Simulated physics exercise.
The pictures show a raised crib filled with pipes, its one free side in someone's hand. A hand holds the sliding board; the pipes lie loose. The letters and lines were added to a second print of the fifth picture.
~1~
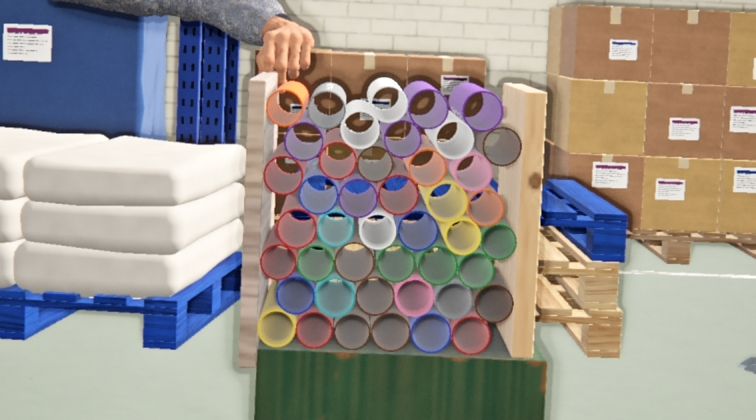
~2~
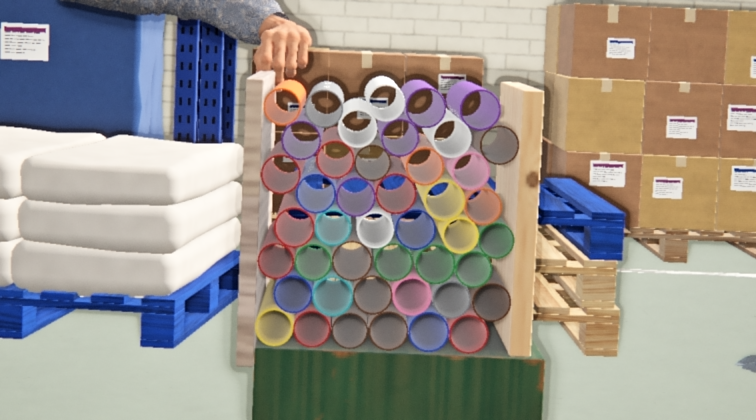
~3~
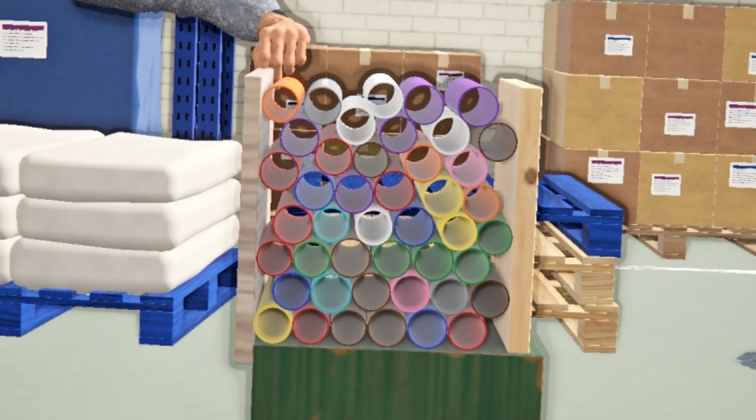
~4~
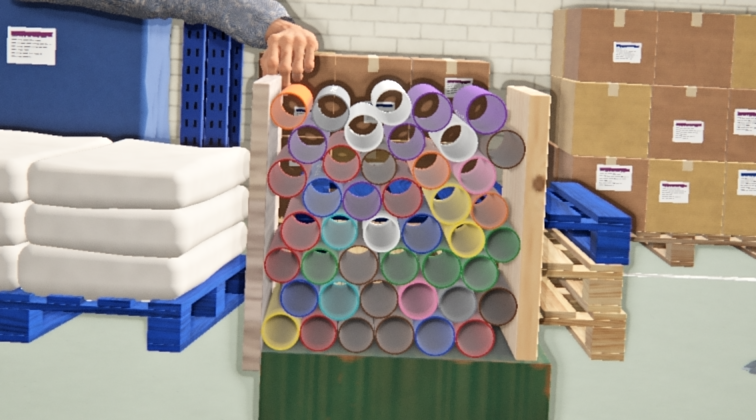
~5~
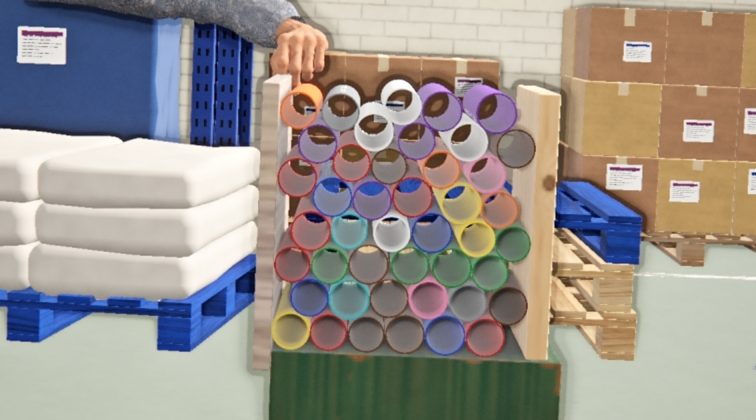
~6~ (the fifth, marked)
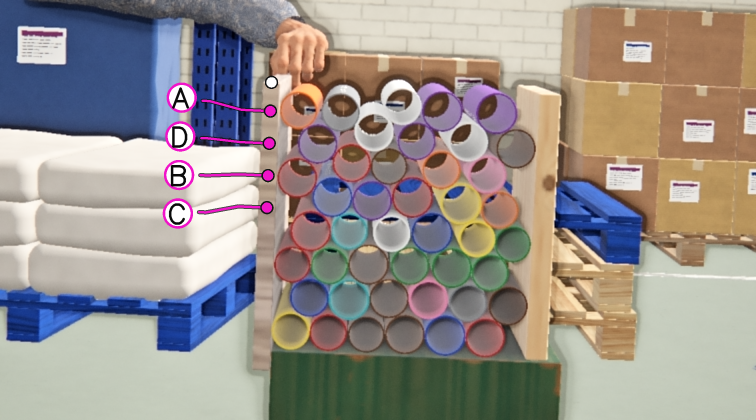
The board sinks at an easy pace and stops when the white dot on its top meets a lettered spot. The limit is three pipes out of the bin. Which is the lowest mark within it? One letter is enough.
The last mark within the limit is C.
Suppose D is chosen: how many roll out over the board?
With D, none.
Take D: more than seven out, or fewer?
Fewer than seven.
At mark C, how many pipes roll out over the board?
It comes to one.
On the copy, A at (271, 111); B at (268, 176); C at (267, 208); D at (269, 144); the white dot at (272, 83).
On C. First, top of the board (278, 141).
Then, top of the board (276, 205).
Finally, top of the board (276, 207), one out over the board.
By contrast, A none out over the board; B none out over the board; D none out over the board.
